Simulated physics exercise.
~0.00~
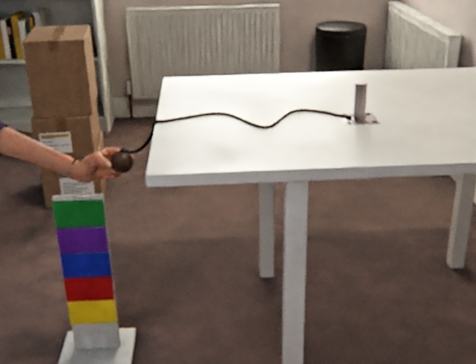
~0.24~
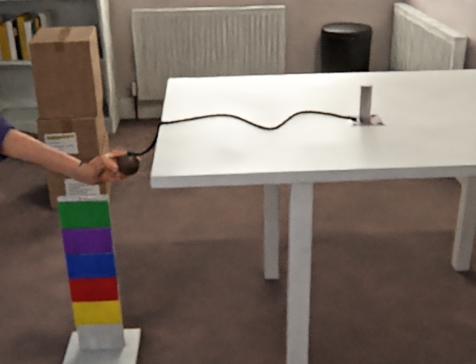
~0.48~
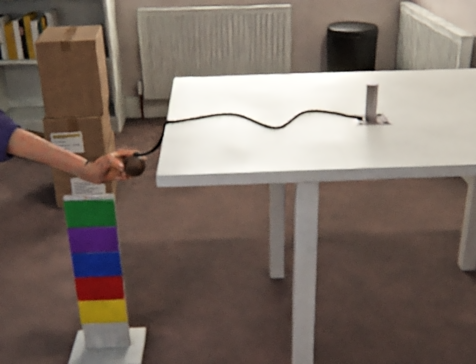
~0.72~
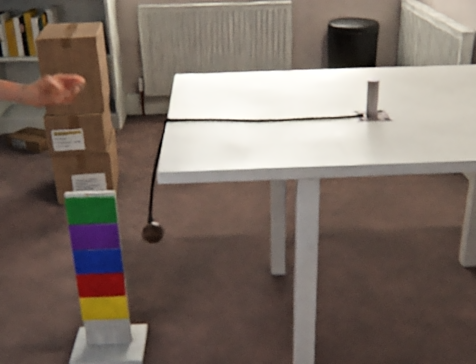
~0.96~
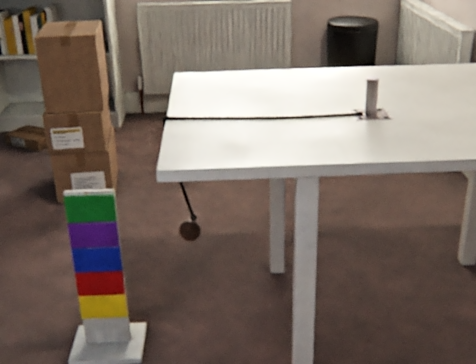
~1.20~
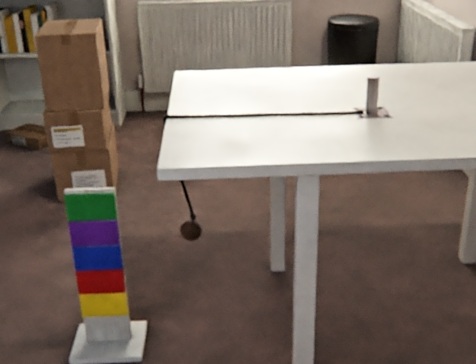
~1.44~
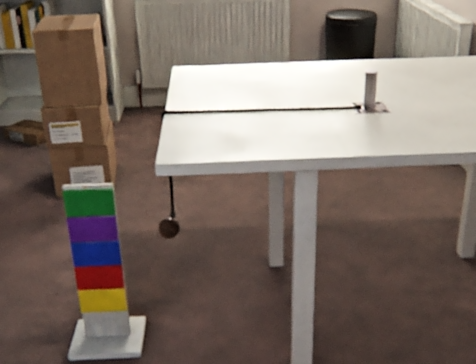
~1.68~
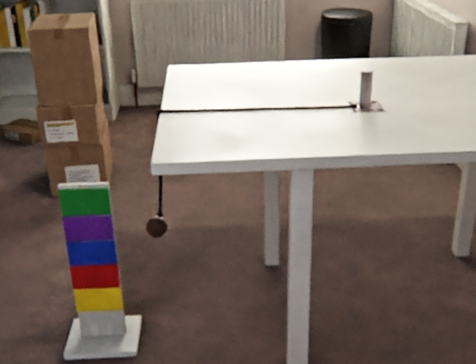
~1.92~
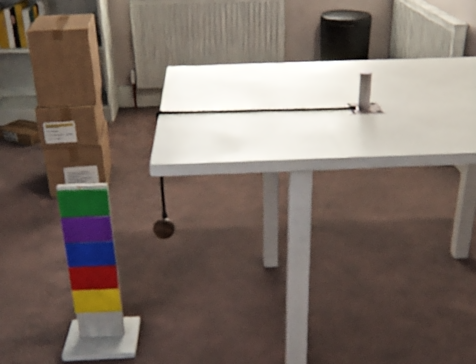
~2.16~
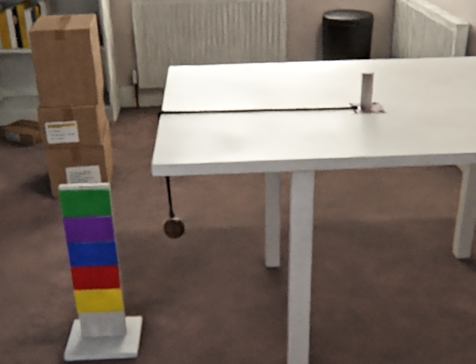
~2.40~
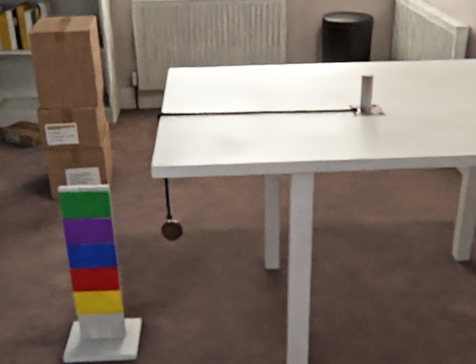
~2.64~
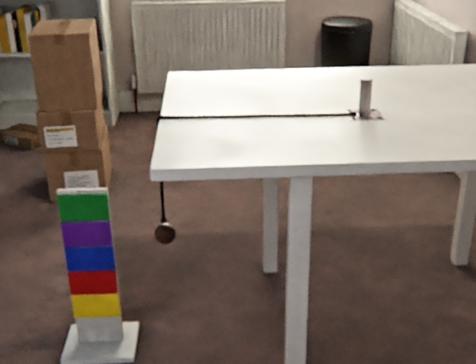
In a carpeted room with a white table, a hand at the left holds a brown ball on a dark, slack lead above a post striped green, purple, blue, red and yellow. The lead snakes across the tabletop to a small upright block. The hand lets go and draws back out of view, and the ball drops beside the table's left edge, pulling the lead straight. It swings right beneath the tabletop, then back left, and sways gently from side to side. It ends hanging almost still, its middle level with the purple band.
